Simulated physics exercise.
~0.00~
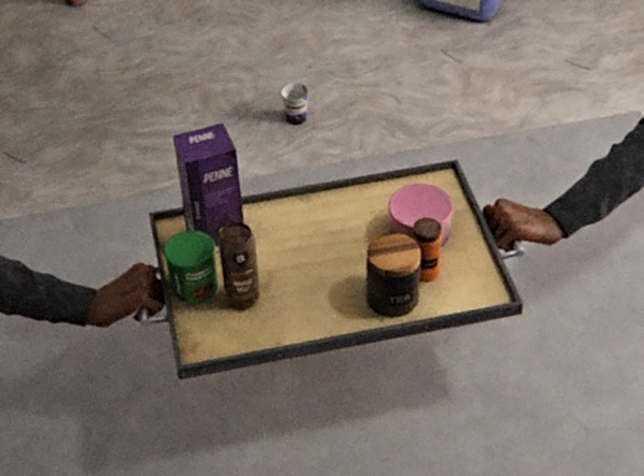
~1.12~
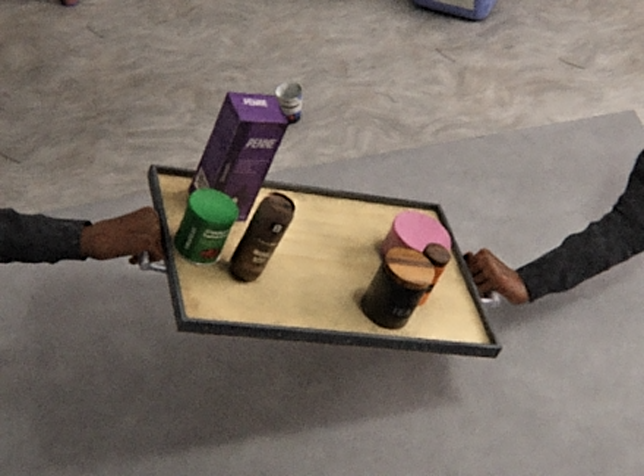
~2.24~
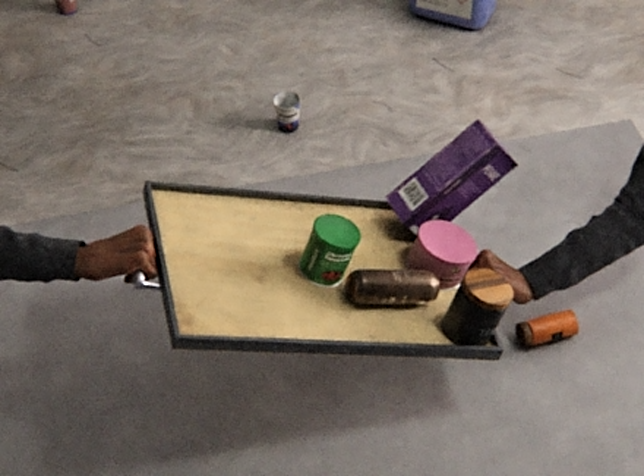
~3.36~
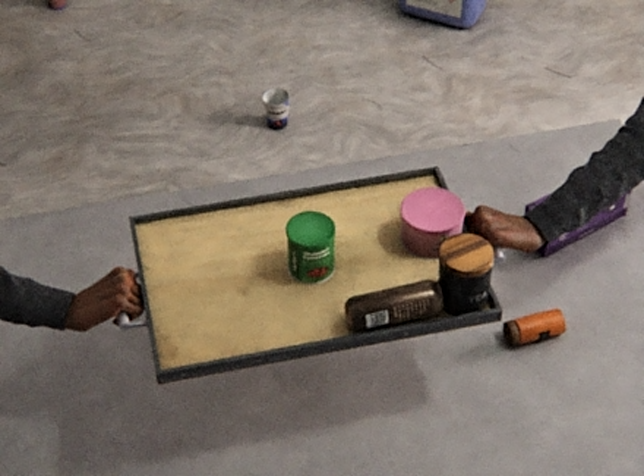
On a grey surface beside a pale, streaked floor, seen from above, two hands hold a dark-rimmed tray by its ends. A purple penne carton, a green tin and a brown can stand at the left, with a pink tub, an orange shaker and a black jar with a wooden-looking lid at the right. The tray's right side dips and the items lean. The brown can topples, the green tin slides right, and the shaker and carton go over the right edge. The tray levels, leaving the tin, tub and jar upright and the can on its side.
